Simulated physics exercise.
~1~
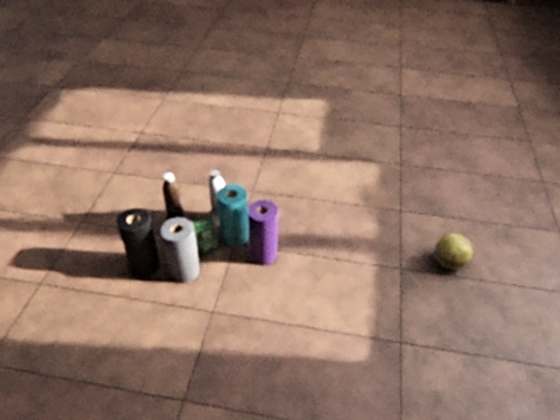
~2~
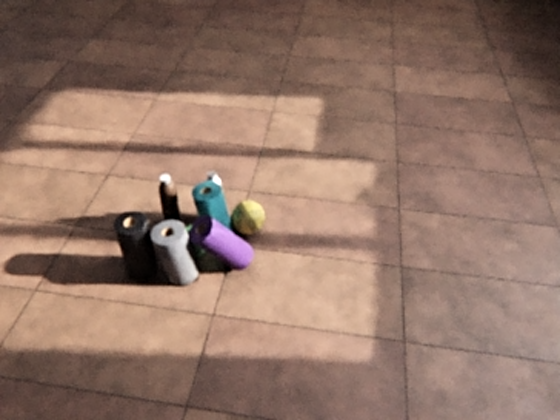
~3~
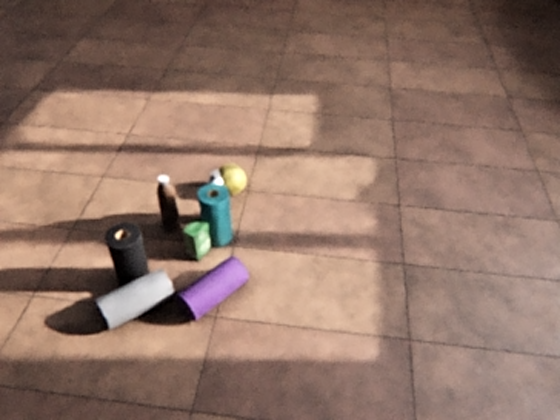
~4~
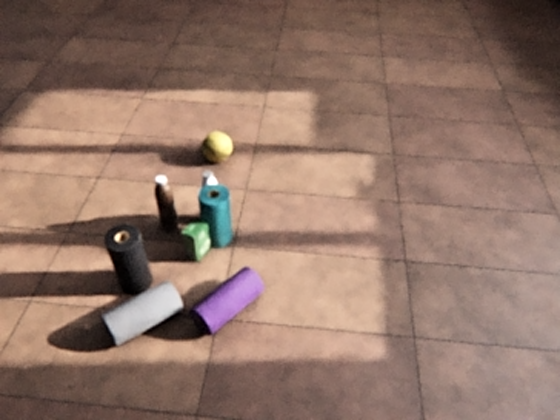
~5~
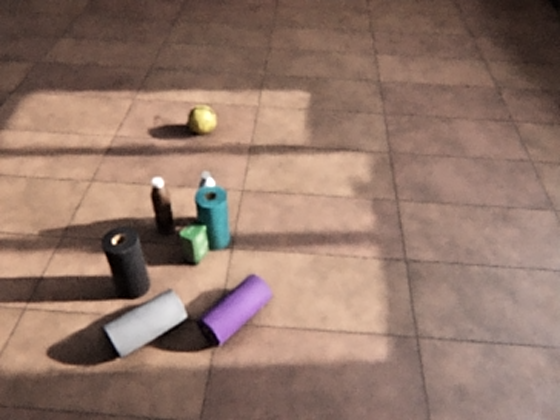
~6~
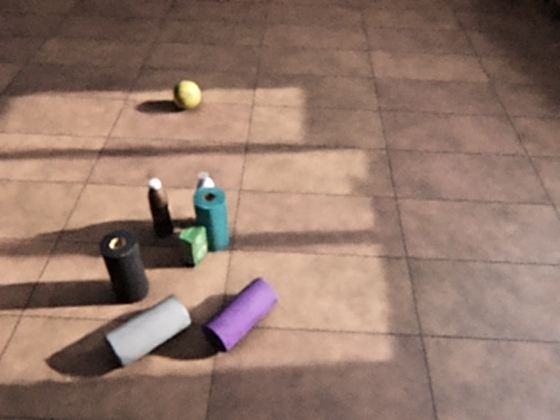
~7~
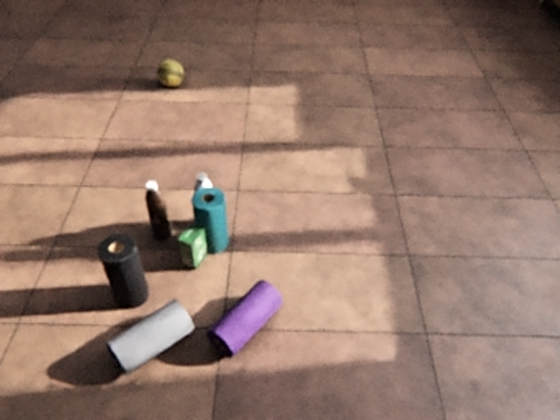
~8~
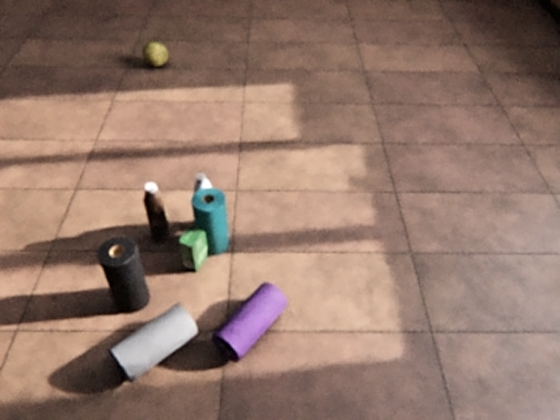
A yellow ball rolls into standing rolls, topples the purple and grey ones, and rolls away.
